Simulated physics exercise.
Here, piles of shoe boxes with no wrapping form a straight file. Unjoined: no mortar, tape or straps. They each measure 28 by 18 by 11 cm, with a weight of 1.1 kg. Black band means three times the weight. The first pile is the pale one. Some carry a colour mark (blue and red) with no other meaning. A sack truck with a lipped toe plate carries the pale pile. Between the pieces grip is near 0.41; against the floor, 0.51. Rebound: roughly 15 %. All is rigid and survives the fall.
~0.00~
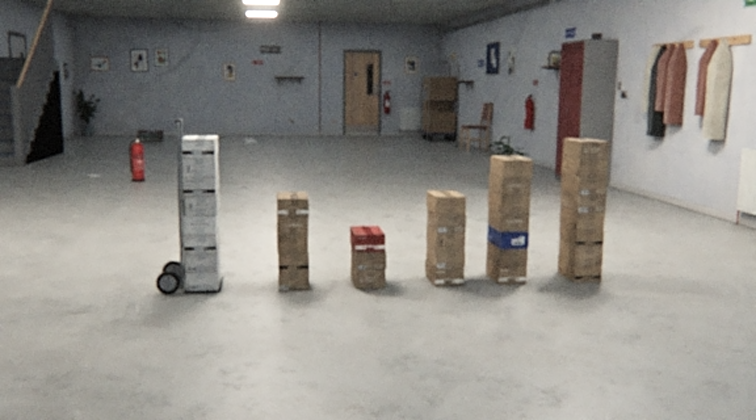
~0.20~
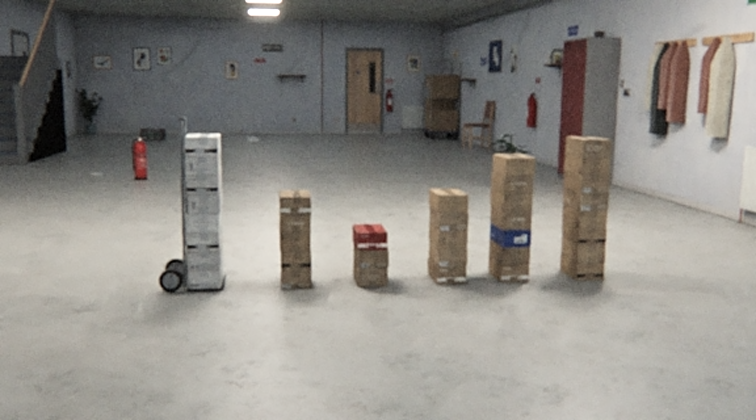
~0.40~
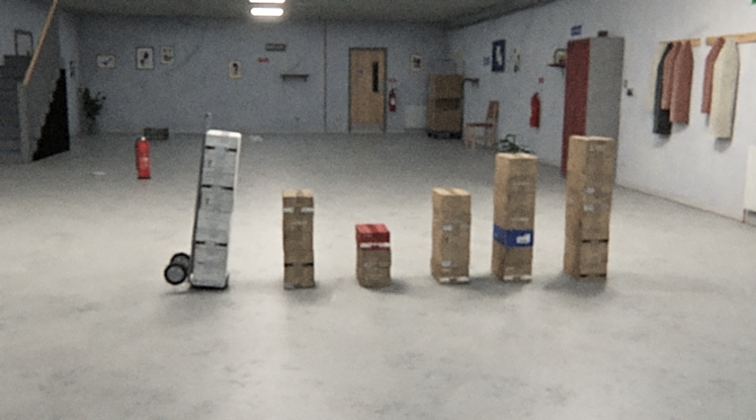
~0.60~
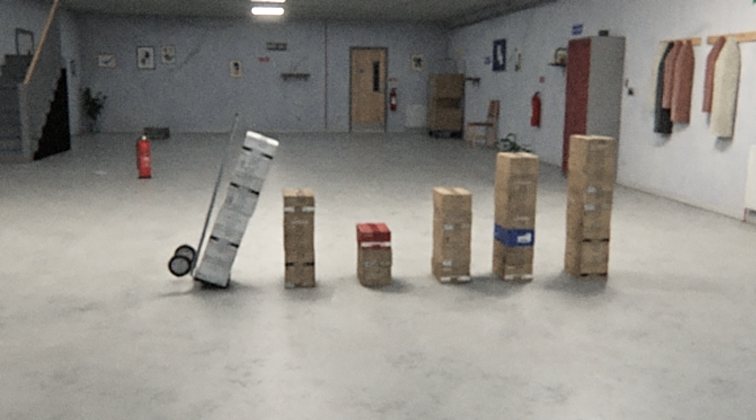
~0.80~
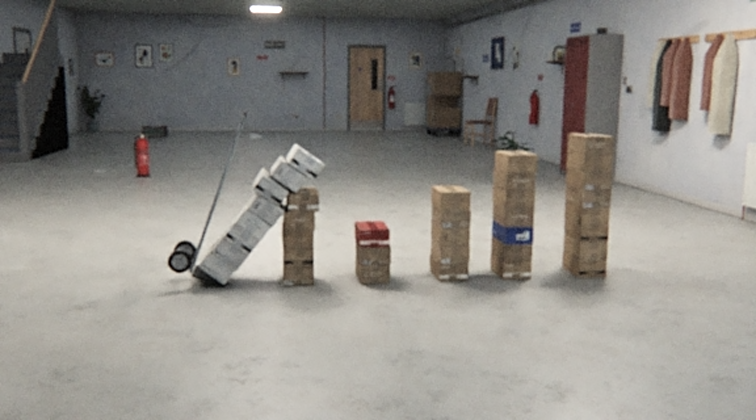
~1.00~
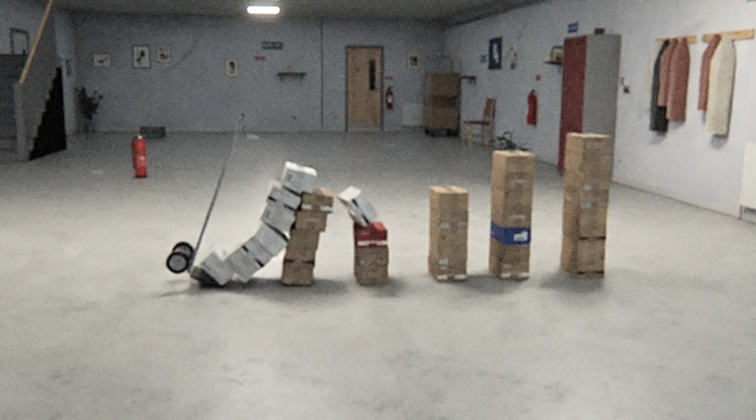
White stack of boxes on a hand truck tipping right, slumping against a brown stack, its top box reaching a red-topped pile.
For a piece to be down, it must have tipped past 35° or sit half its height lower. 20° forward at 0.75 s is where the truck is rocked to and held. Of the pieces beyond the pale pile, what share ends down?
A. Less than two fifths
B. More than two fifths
A.
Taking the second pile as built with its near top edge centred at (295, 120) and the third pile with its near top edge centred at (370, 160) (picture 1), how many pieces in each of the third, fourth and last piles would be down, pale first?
Pile by pile that makes third 7, fourth 4, last 8.
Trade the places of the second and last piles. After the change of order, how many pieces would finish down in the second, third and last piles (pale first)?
Then second 7, third 0, last 0.
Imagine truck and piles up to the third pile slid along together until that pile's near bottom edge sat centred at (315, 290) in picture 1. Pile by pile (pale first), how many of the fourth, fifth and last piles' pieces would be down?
After that shift, the fourth pile would have 0 down, the fifth 0 and the last 0.
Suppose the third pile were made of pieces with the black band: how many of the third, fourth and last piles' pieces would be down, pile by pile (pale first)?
Then the third pile would have 0 down, the fourth 0, and the last 0.
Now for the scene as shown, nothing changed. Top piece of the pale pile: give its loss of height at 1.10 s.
I'd put it at close to 40 cm below where it started.
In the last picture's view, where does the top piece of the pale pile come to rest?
It should be centred near (417, 257) in the final frame.
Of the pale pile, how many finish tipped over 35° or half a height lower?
7.
After 1.10 s, 8 of the pale pile down; none of the 28 other boxes down, 5 disturbed.
After 1.26 s, 8 of the pale pile down; 1 of the 28 other boxes down.
After 1.48 s, 8 of the pale pile down; 4 of the 28 other boxes down; red box leaning 9°.
At rest (2.1 s), 7 of the pale pile down; 4 of the 28 other boxes down; red box leaning 17°; blue box unmoved. That is 14 per cent. As the last picture would show them, middles, red box near (403, 236), blue box near (510, 232).
